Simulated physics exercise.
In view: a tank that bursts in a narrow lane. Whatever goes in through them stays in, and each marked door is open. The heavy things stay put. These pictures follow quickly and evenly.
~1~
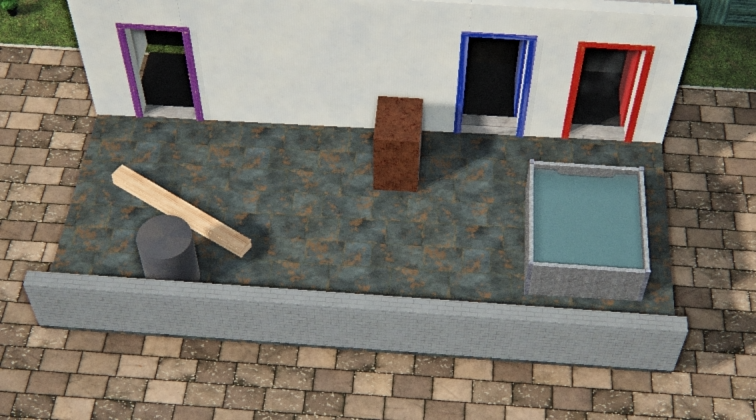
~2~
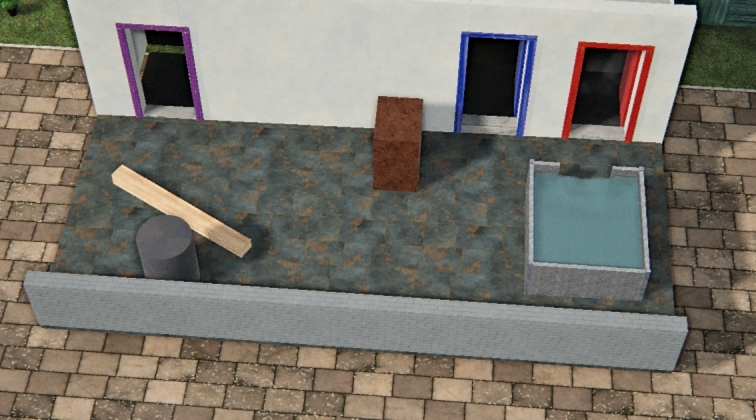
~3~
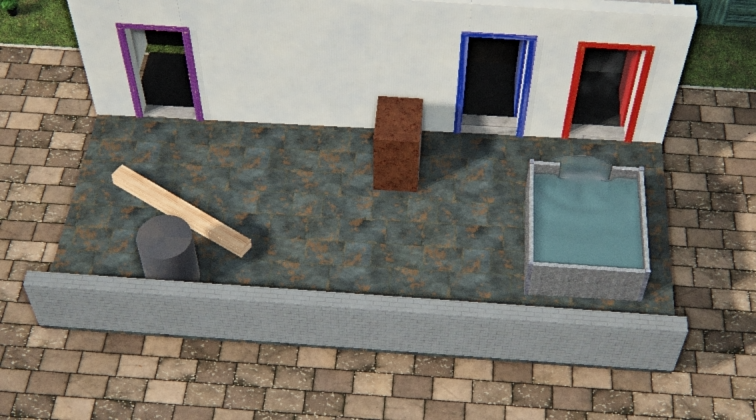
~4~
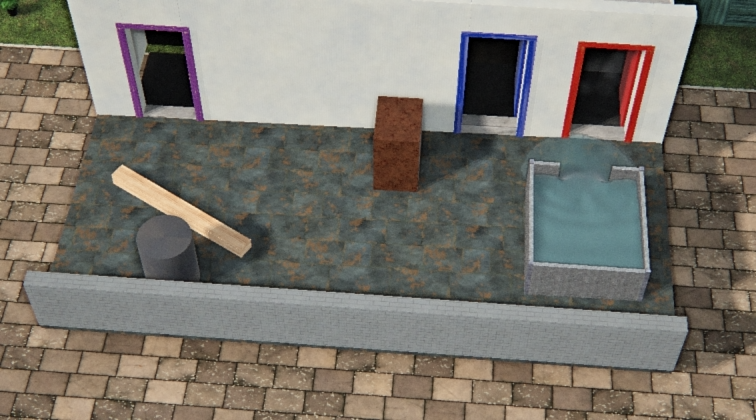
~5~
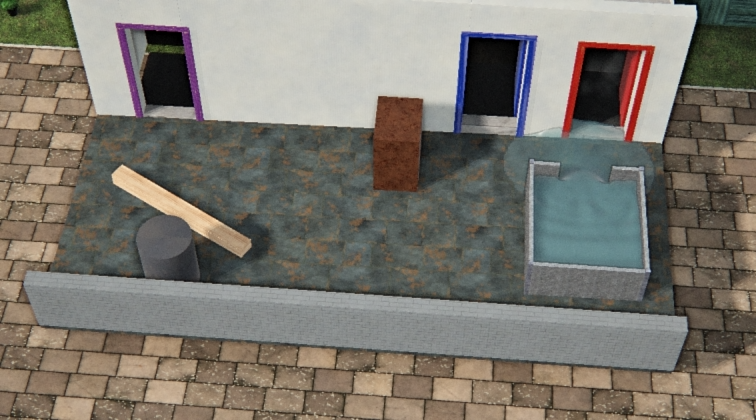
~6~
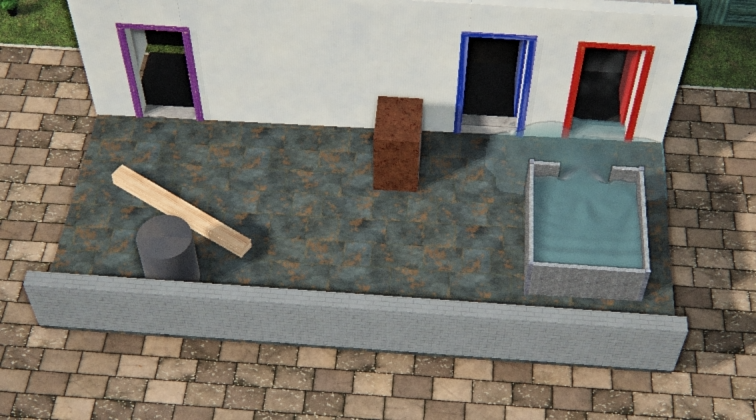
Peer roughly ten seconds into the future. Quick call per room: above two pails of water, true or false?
Blue door: False; red door: True; purple door: False.
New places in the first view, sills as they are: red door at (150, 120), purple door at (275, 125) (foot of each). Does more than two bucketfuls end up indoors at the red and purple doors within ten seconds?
Note: Red lets in too little; purple lets in too little.
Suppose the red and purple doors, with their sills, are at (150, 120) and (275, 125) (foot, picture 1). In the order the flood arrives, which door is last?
Answer: The red-painted one.
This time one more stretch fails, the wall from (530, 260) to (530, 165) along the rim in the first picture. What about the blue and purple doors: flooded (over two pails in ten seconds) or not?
Looking at it, the blue ends up below and the purple ends up above.
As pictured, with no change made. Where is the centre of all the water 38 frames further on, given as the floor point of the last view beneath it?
Centre of the water: Near (492, 216).
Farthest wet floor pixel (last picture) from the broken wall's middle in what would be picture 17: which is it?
My pick would be pixel (283, 124).
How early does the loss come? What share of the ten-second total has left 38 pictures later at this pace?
Around 80 percent.
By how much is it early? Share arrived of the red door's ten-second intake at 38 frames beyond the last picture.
About 95 %.
A moment on, water covers 10 % of the floor; the blue door wet at the sill, nothing in, the red door far over two buckets in, the purple door not reached.
Next, water covers 20 % of the floor; the blue door wet at the sill, nothing in, the red door far over two buckets in, the purple door not reached.
Then, water covers 40 % of the floor; the blue door wet at the sill, nothing in, the red door far over two buckets in, the purple door wet at the sill, nothing in.
Later, water covers 55 % of the floor; the blue door wet at the sill, nothing in, the red door far over two buckets in, the purple door wet at the sill, nothing in.
In the end, water covers 60 % of the floor; the blue door wet at the sill, nothing in, the red door far over two buckets in, the purple door wet at the sill, nothing in.
